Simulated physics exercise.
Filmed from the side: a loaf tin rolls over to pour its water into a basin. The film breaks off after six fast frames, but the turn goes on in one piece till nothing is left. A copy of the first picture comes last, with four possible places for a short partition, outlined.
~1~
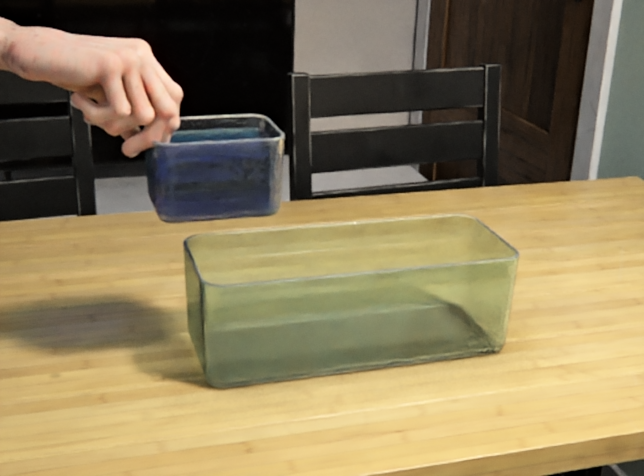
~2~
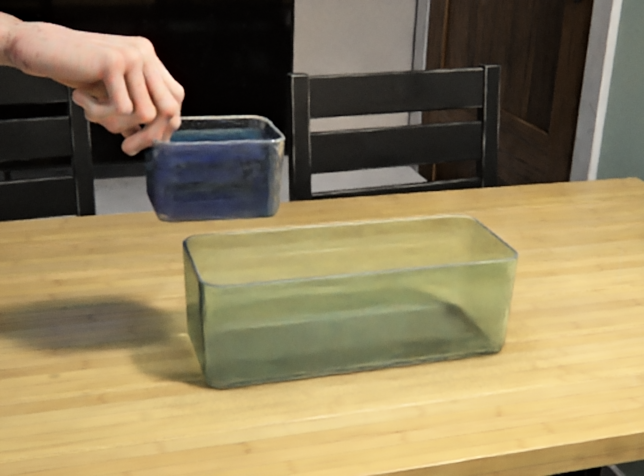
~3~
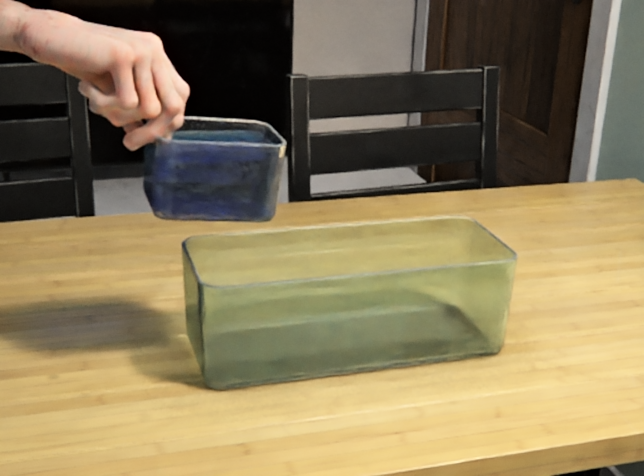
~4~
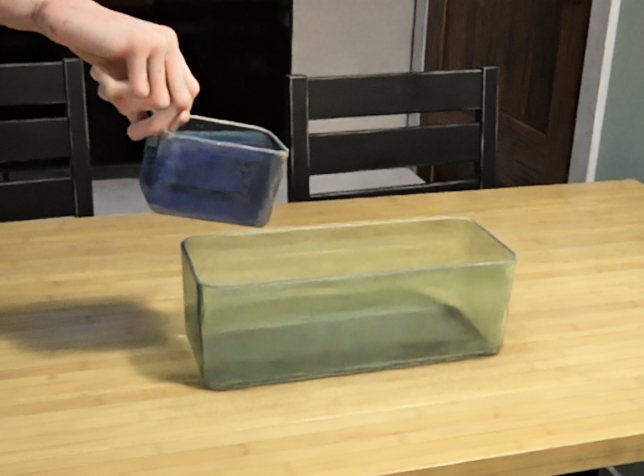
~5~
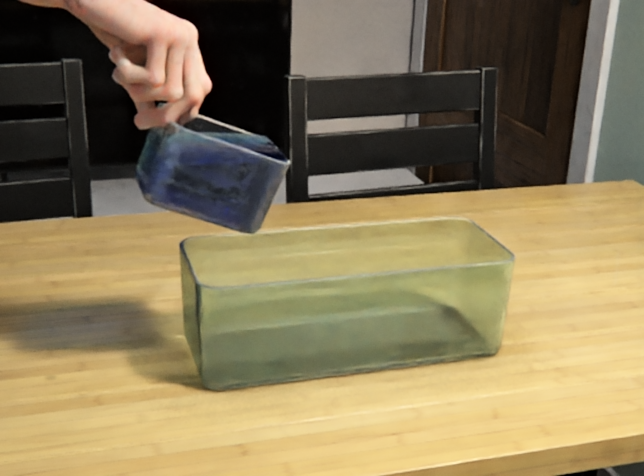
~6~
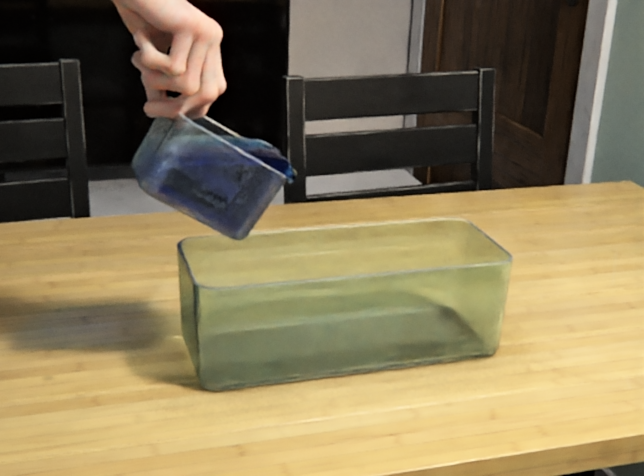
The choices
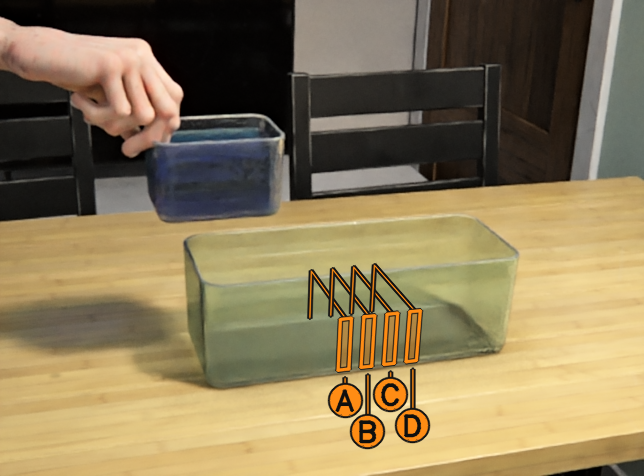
The clip shows a hand holding a blue-tinted rectangular container above a larger, greenish clear basin on a wooden table. After staying nearly still, the hand tilts the container to the right until blue water reaches just over its lip.
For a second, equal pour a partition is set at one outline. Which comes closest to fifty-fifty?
A beats the others.
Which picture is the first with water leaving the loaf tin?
Picture 5.
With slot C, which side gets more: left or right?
The left side.
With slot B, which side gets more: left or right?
The left side.
In orange, A at (345, 378); B at (367, 375); C at (390, 372); D at (412, 369).
Choosing A, about 52 % ends left of the wall and 46 % right of it.
Choosing B, about 89 % ends left of the wall and 6 % right of it; 4 % is lost outside.
Choosing C, about 94 % ends left of the wall and 5 % right of it.
Choosing D, about 97 % ends left of the wall and 3 % right of it.
